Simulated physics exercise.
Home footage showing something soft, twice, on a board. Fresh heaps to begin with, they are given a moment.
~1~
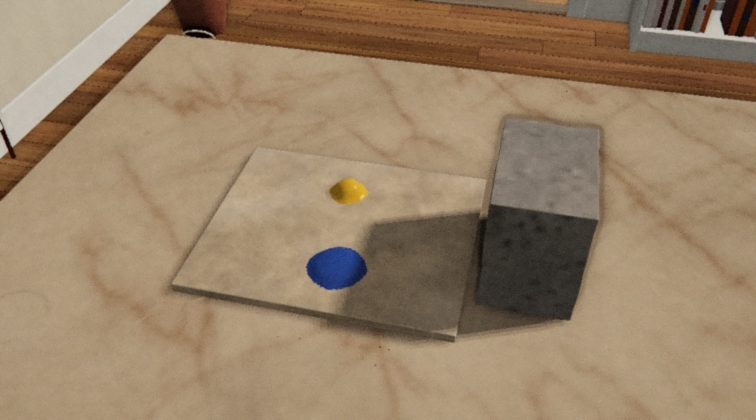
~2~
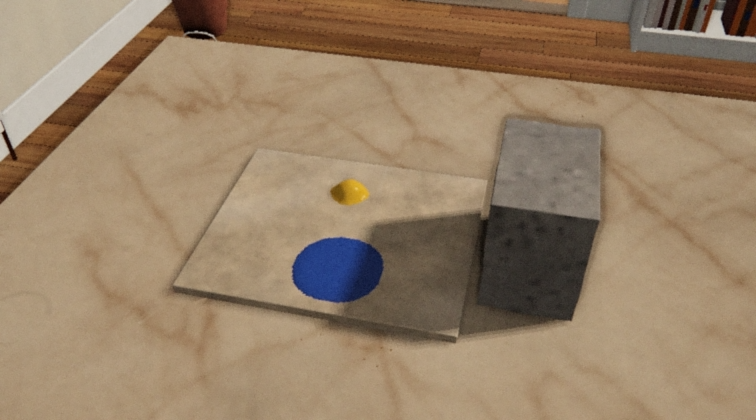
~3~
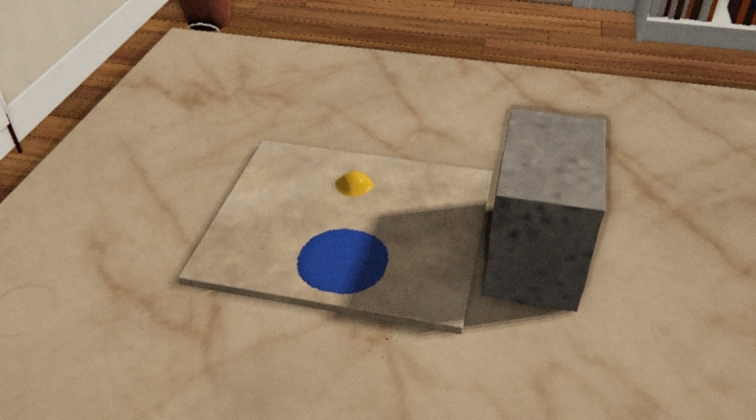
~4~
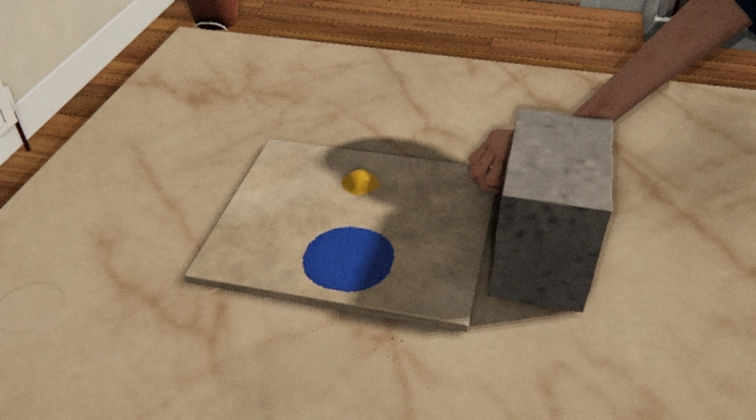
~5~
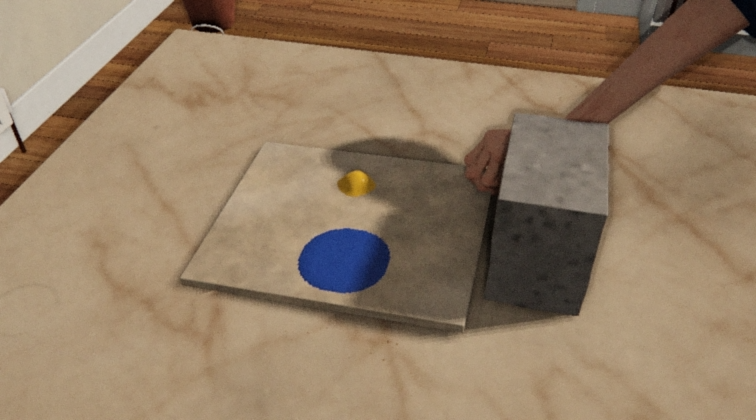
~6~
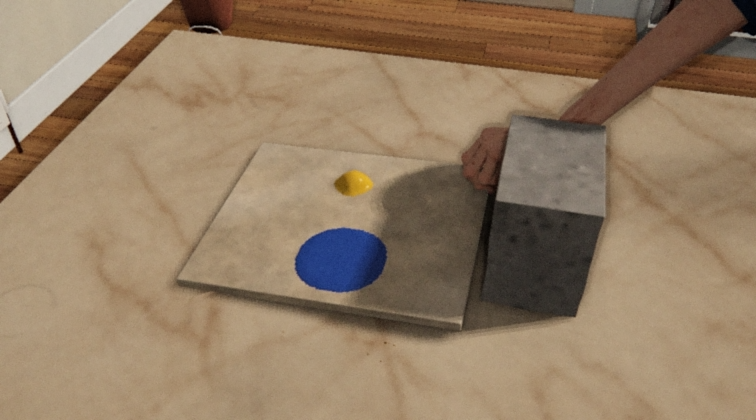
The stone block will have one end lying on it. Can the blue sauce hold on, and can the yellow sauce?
Result: The blue sauce leaves the surface; the yellow sauce does not leave.
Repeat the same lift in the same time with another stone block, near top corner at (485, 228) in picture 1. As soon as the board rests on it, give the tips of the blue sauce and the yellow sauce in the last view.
Taken in turn, the fronts are at (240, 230) and (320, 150).
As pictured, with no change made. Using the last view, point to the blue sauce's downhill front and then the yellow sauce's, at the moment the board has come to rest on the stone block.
Roughly (225, 229), roughly (317, 142).
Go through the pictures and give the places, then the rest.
In the first frame, the board lies flat; blue sauce (337, 265) a low mound; yellow sauce (348, 187) a tall heap; stone block (532, 267).
In the second frame, they settle; blue sauce (338, 268) spread thin; yellow sauce (349, 187) a tall heap.
In the third frame, at rest; blue sauce (343, 260) spread thin; yellow sauce (354, 179) a tall heap.
In the fourth frame, a hand takes the end; blue sauce (349, 257) spread thin; yellow sauce (360, 177) a tall heap.
In the fifth frame, the end is rising; blue sauce (344, 258) spread thin; yellow sauce (356, 179) a tall heap.
In the sixth frame, the board slopes by about 2°; blue sauce (341, 258) spread thin; yellow sauce (353, 179) a tall heap; stone block (538, 263).
A moment on, slope about 30°; the blue sauce has crept down a long way; the yellow sauce has not moved.
Further on, the blue sauce is dripping off the low end; the yellow sauce has not moved.
When it is over, slope about 30°; the blue sauce is dripping off the low end; the yellow sauce has not moved.
